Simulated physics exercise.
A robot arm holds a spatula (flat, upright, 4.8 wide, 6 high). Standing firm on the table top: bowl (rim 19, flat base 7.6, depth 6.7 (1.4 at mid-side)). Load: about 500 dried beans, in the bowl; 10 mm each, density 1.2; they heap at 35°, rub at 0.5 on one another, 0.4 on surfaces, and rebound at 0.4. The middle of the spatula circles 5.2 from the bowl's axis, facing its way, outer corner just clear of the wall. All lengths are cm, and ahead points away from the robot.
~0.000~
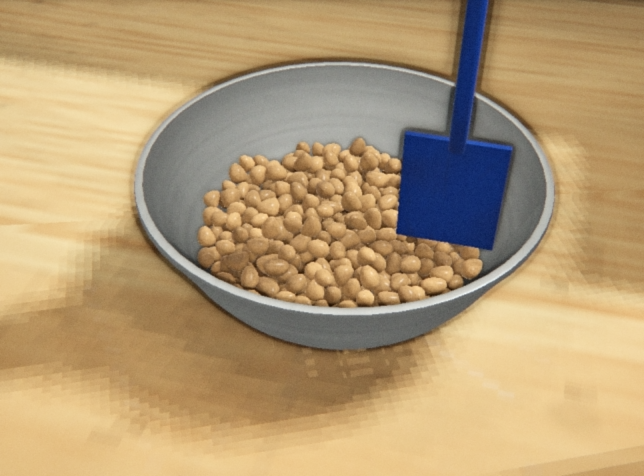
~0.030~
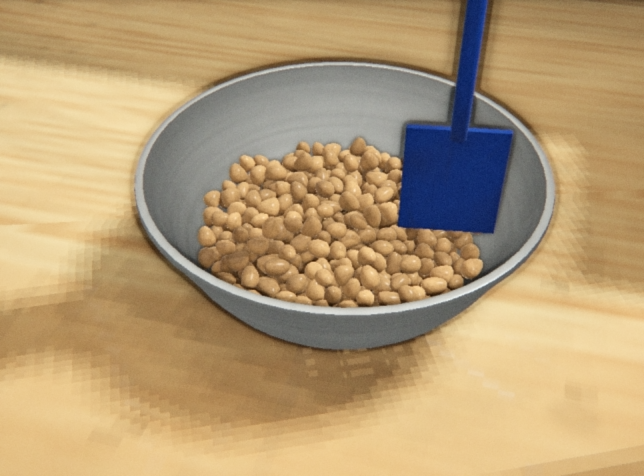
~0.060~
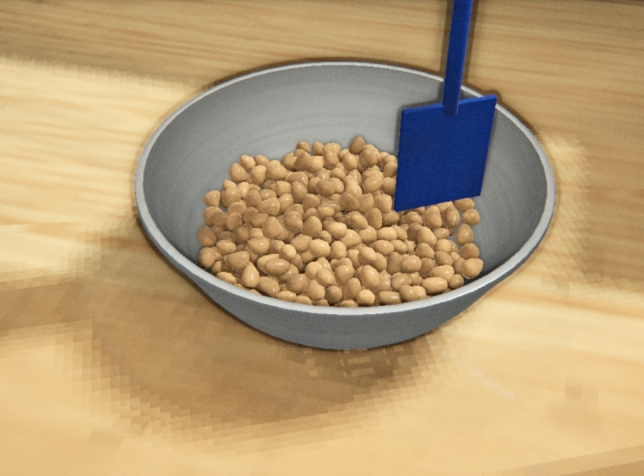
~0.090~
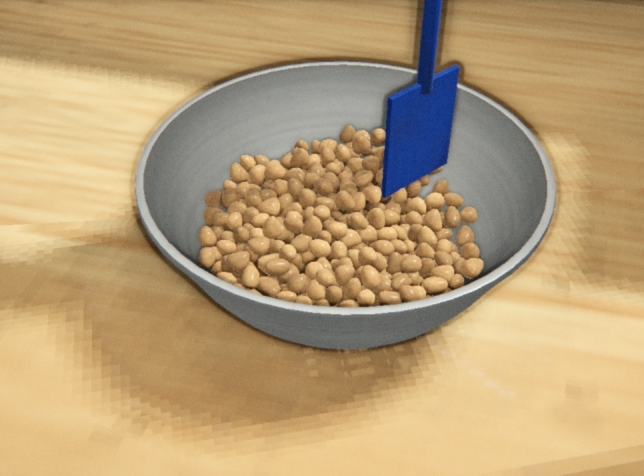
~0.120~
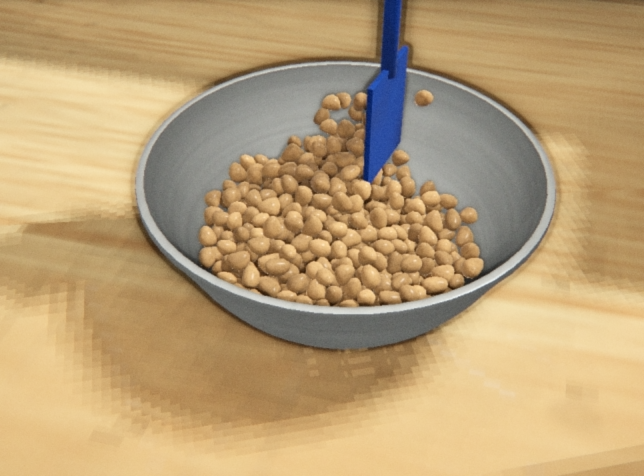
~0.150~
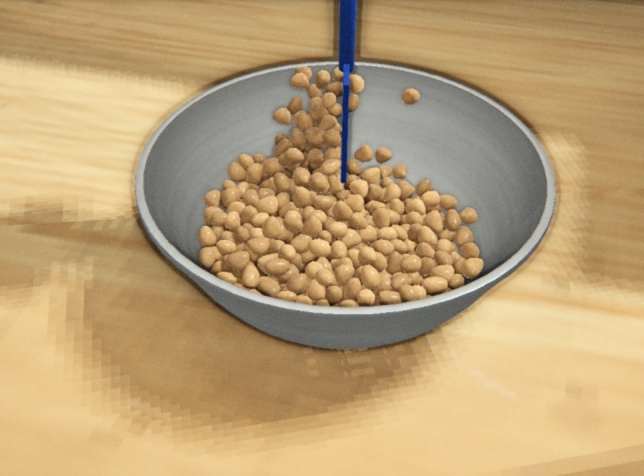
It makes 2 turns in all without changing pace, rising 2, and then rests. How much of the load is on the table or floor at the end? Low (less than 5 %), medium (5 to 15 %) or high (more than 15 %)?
A medium share, 5 to 15 %, ends on the table or floor.
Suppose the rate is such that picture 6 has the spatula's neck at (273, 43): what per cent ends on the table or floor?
Some 15 per cent.
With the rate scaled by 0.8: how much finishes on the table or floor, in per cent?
About 5 per cent.
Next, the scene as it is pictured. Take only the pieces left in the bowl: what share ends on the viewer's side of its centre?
Some 55 per cent.
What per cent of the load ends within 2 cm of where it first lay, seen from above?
Roughly 70 per cent.
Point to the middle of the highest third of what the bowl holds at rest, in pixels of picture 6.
Around (349, 238).
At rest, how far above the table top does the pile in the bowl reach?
Some 5.0 cm.
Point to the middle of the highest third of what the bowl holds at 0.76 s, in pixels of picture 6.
At about (349, 237).
After 0.45 s, 343° round, highest piece 9 above the table; 463 in the bowl, 24 on the table or floor, 17 in flight or on the tool.
After 0.76 s, 224° round, highest piece 5 above the table; 454 in the bowl, 50 on the table or floor.
After 1.11 s, 0° round, highest piece 5 above the table; 454 in the bowl, 50 on the table or floor.
After 1.81 s, 0° round, highest piece 5 above the table; 454 in the bowl, 50 on the table or floor.
In the end, 454 in the bowl, 50 on the table or floor. That is 10 % on the table or floor.
